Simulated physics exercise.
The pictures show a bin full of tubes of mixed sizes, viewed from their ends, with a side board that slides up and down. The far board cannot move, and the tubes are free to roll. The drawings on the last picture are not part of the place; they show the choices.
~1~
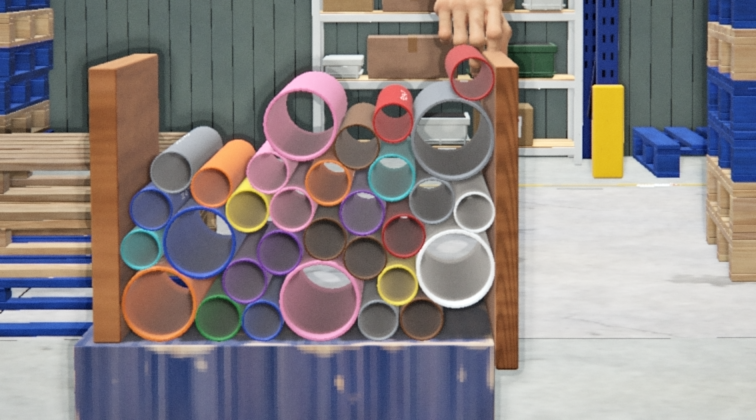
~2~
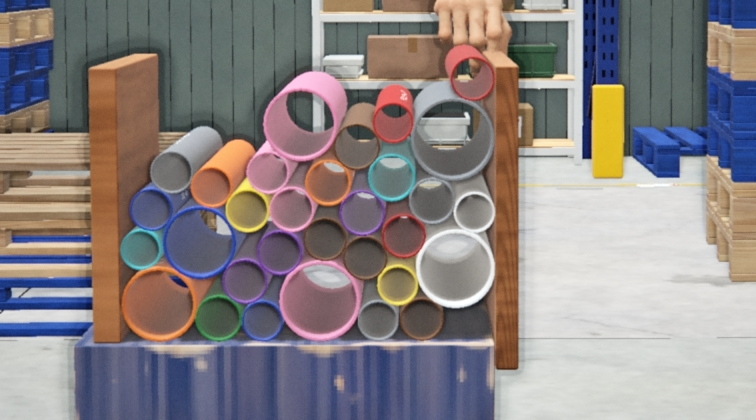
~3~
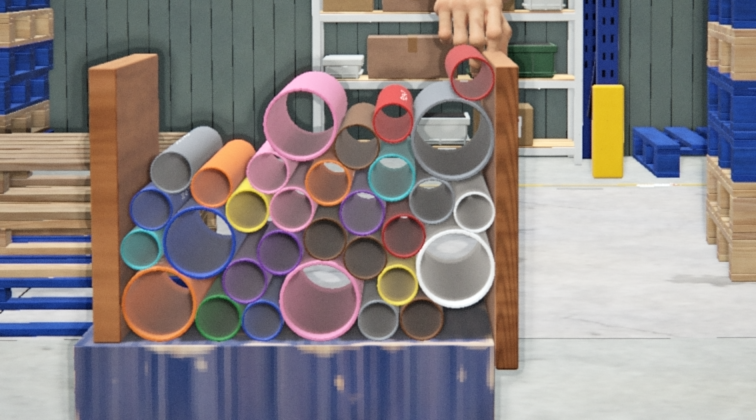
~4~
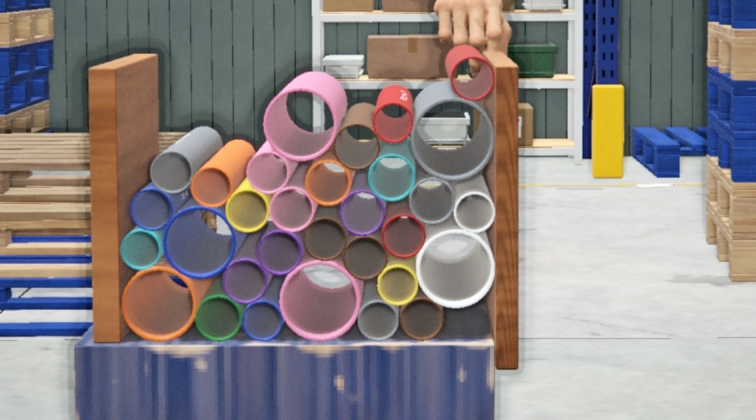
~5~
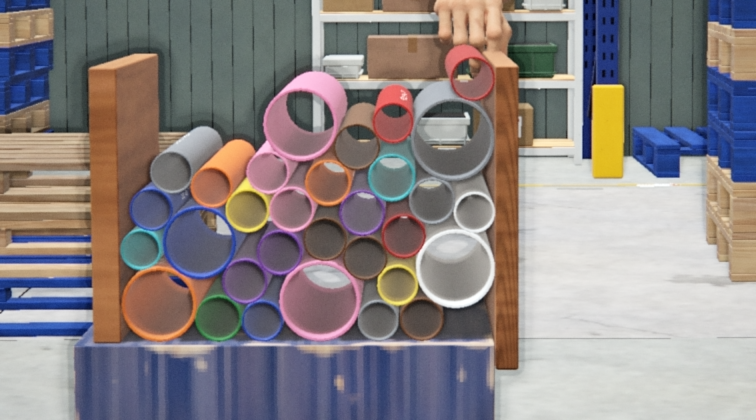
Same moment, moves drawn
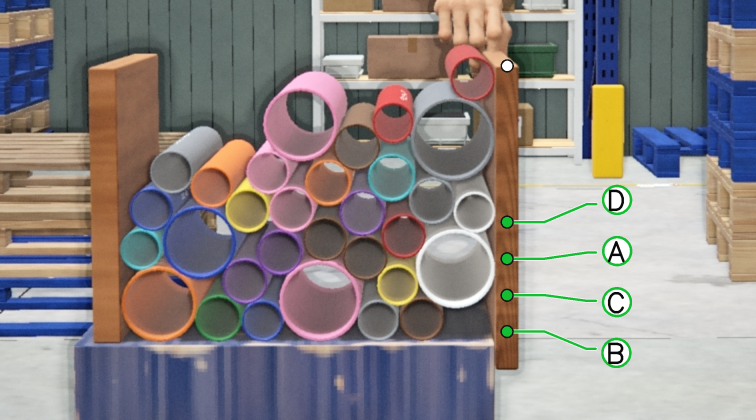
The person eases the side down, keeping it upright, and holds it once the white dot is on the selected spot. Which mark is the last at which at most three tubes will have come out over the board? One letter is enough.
Down to D.
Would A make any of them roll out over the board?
At A: Yes.
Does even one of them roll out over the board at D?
Yes.
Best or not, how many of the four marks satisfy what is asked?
One of the four.
On the marked copy, A at (508, 259); B at (508, 331); C at (508, 295); D at (508, 222); the white dot at (508, 66).
Following D. Soon after the start, top of the board (495, 139).
Later, top of the board (495, 220).
In the end, top of the board (495, 221), three out over the board.
As for the rest, A more than three out over the board; B more than three out over the board; C more than three out over the board.
